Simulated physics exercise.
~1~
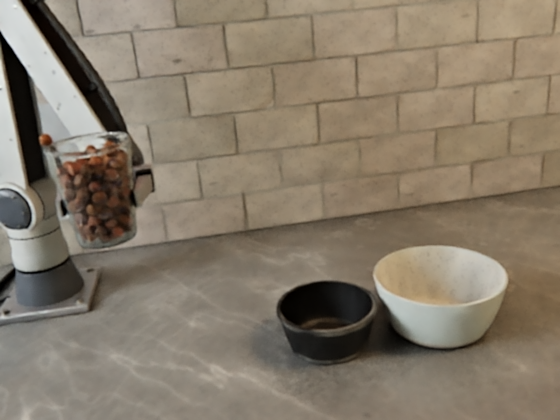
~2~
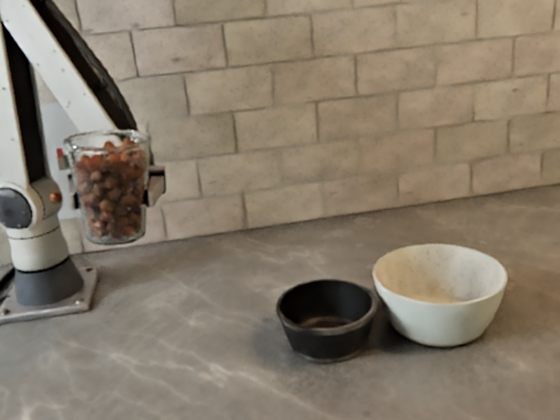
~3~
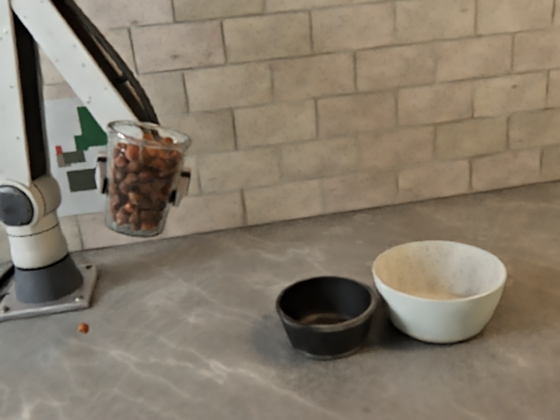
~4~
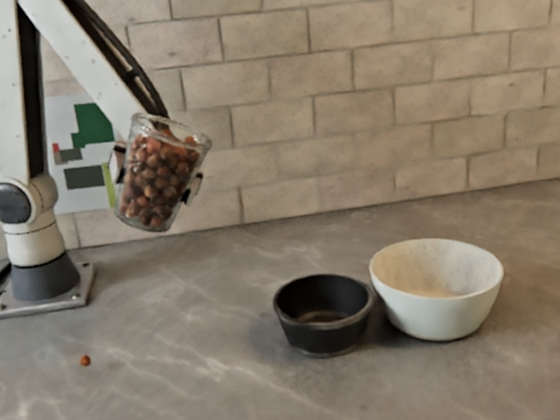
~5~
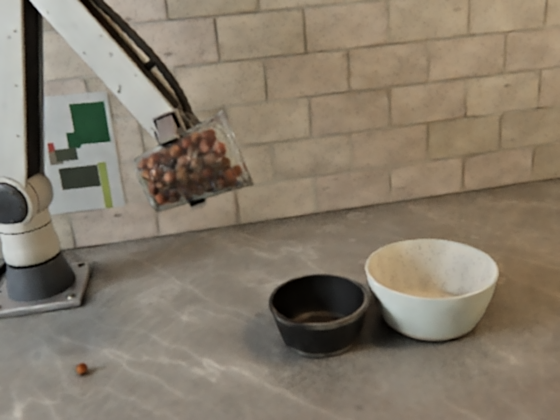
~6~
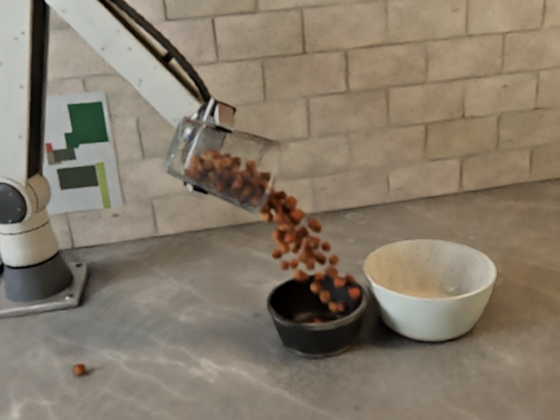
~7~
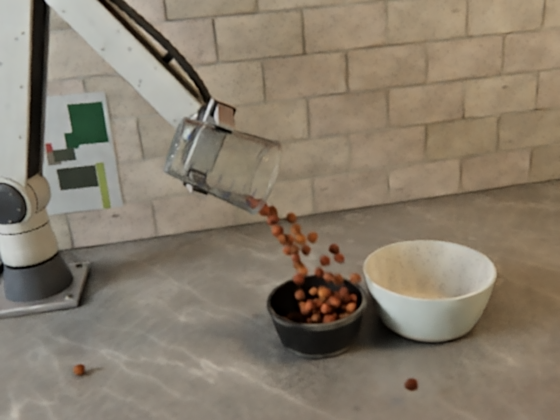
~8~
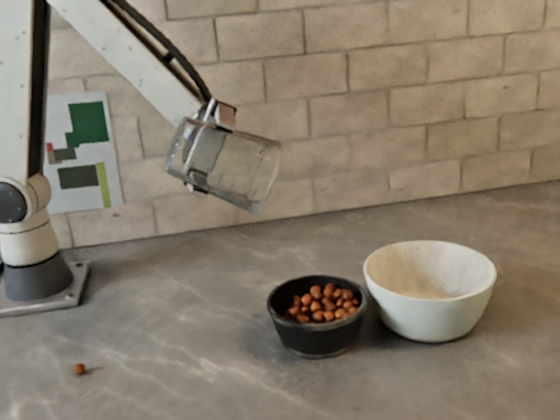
On a grey stone countertop, a robot arm tips a clear beaker of hazelnuts, filling the black bowl and spilling a couple.
